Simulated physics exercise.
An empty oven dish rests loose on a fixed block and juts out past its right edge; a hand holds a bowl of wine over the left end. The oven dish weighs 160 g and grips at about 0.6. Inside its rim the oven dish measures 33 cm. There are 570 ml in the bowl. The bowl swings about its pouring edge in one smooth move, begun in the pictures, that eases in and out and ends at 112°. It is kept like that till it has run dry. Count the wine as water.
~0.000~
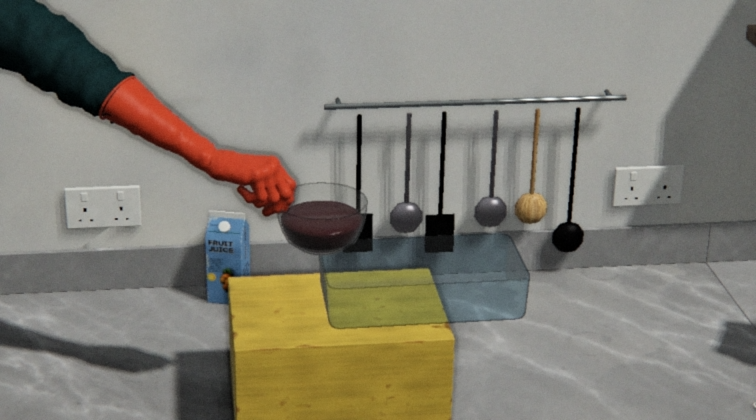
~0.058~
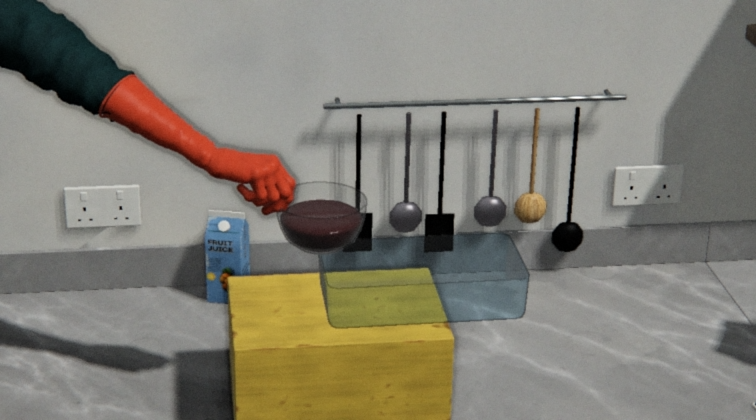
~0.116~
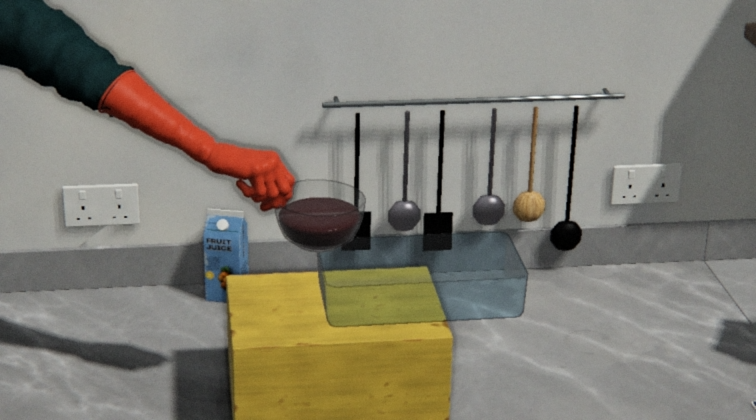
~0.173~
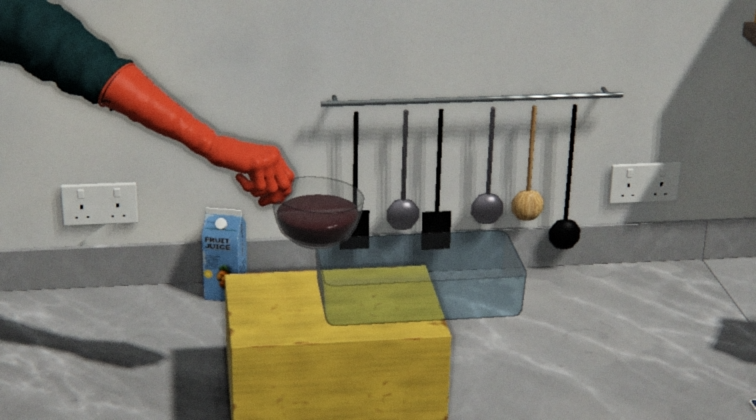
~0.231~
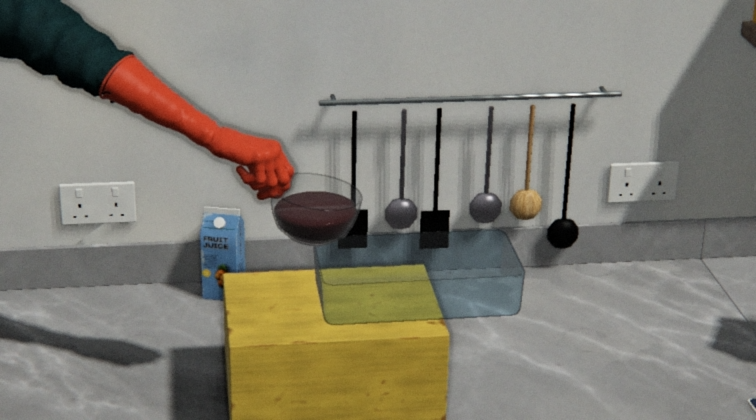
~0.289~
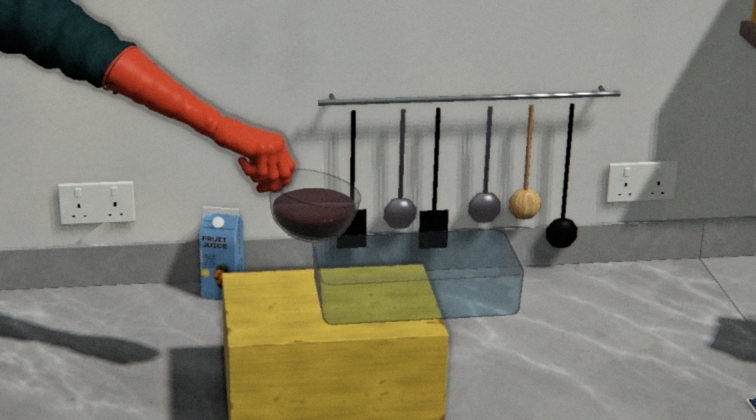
In the video, a red-gloved hand holds a clear bowl of dark red liquid above a transparent dish resting partly on a yellow block, near hanging utensils and a juice carton, and slowly tilts the bowl slightly to the right.
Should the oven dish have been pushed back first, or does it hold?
The oven dish stays put.
Then, 0.76 s in, the tilt is 67° and 65 per cent is still to pour; the oven dish lies level with 6 per cent in it.
Then, 1.10 s in, the tilt is 103° and 4 per cent is still to pour; the oven dish lies level with 79 per cent in it.
Then, 1.46 s in, the tilt is 112° and 0 per cent is still to pour; the oven dish lies level with 98 per cent in it.
Then, 1.85 s in, the tilt is 112° and 0 per cent is still to pour; the oven dish lies level with 98 per cent in it.
Finally, the oven dish lies level with 98 per cent in it.
